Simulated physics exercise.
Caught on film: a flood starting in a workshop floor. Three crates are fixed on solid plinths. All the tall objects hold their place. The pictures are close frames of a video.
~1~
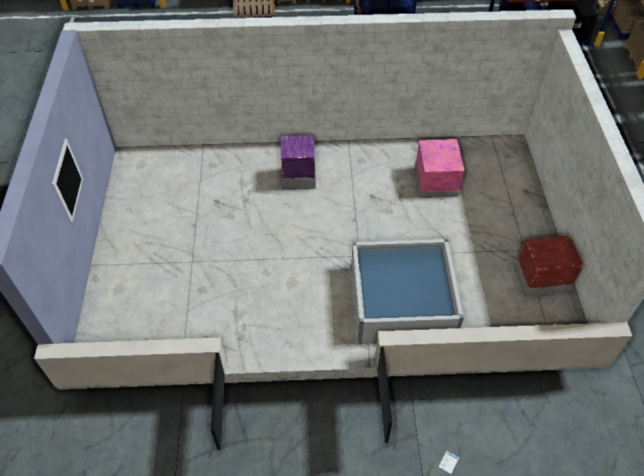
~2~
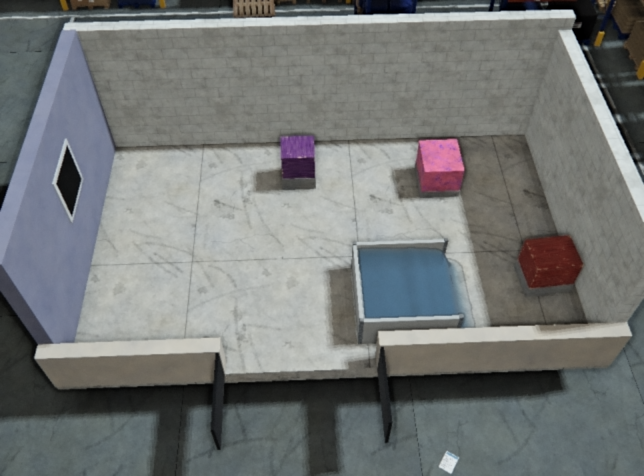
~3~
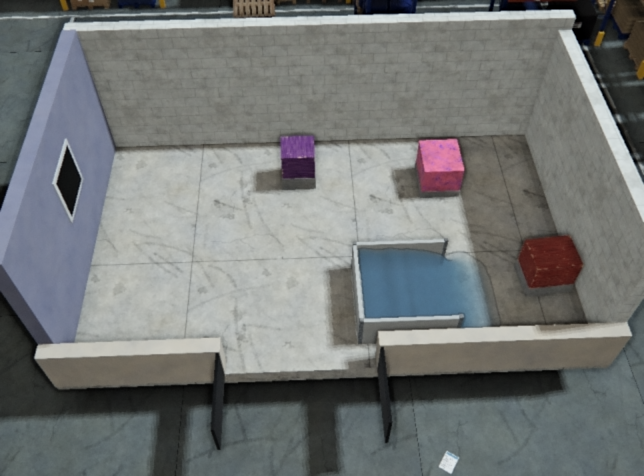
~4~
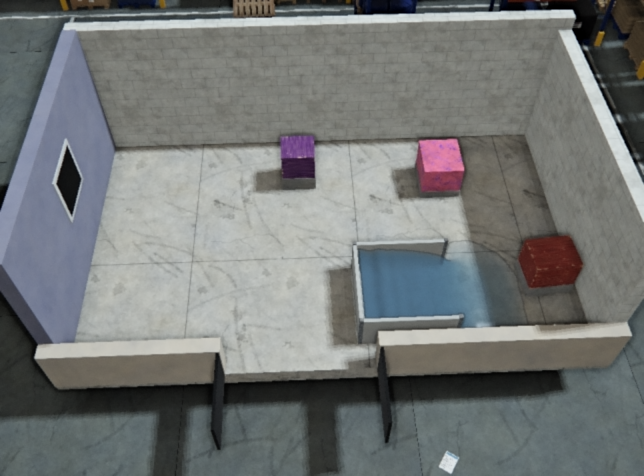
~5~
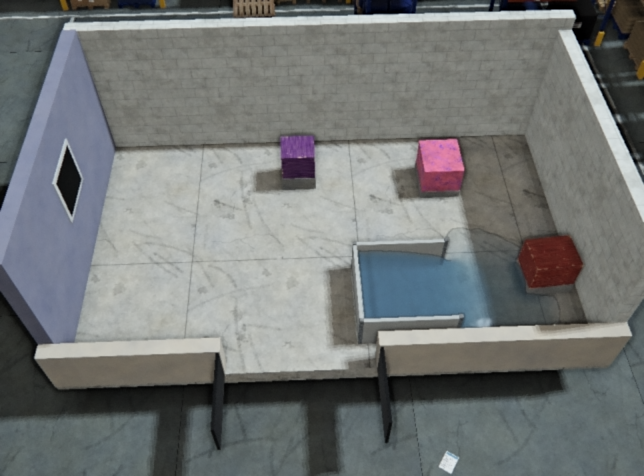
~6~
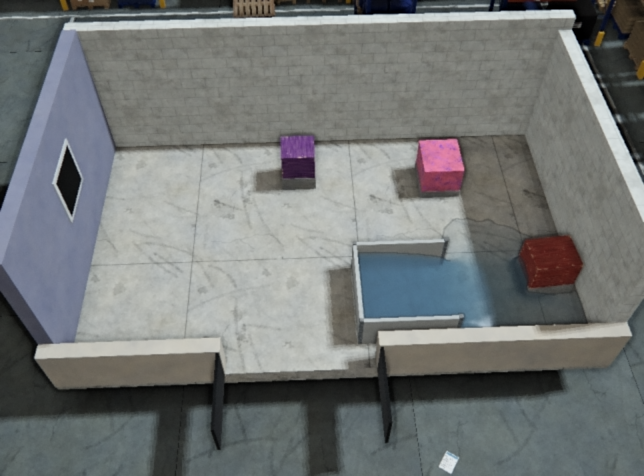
A walled, roofless room with purple, pink and red blocks, water pouring from an open tank's right side and spreading rightward.
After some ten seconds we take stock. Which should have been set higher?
In the end: The pink crate keeps dry; the purple crate keeps dry; the red crate is soaked.
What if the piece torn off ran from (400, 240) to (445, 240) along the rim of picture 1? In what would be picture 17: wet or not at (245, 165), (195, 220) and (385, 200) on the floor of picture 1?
As listed: Free of water, not flooded, awash.
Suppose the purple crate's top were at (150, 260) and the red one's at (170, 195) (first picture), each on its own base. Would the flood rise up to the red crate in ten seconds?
My reading: Red is safe.
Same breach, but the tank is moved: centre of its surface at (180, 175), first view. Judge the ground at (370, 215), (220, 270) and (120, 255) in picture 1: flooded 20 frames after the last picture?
One after the other: Awash, free of water, not flooded.
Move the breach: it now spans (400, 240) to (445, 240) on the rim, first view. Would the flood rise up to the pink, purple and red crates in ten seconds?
Then: Pink crate takes water; purple crate stays dry; red crate escapes it.
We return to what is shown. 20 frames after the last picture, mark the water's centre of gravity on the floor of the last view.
Roughly at (487, 261).
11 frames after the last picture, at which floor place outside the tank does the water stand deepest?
Near (584, 317).
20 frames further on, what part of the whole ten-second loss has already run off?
About 0 per cent.
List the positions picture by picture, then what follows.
The open tank at (405, 282) is whole and still, in the first picture.
The front is at a hidden place, out from the gap at (447, 292), in the second picture.
Water pours out at (447, 294) and has run to (468, 257), in the third picture.
The front is at (482, 249), out from the gap at (447, 295), in the fourth picture.
The front is at (554, 312), out from the gap at (447, 295), in the fifth picture.
Water pours out at (447, 295) and has run to (584, 317), in the sixth picture.
A moment on, water covers 15 % of the floor; the pink crate not reached, the purple crate not reached, the red crate water round its plinth.
Next, water covers 20 % of the floor; the pink crate water round its plinth, the purple crate not reached, the red crate water round its plinth.
Then, water covers 30 % of the floor; the pink crate water round its plinth, the purple crate not reached, the red crate water round its plinth.
Later, water covers 45 % of the floor; the pink crate water round its plinth, the purple crate water round its plinth, the red crate water round its plinth.
In the end, water covers 70 % of the floor; the pink crate stayed above the water, the purple crate stayed above the water, the red crate was topped.
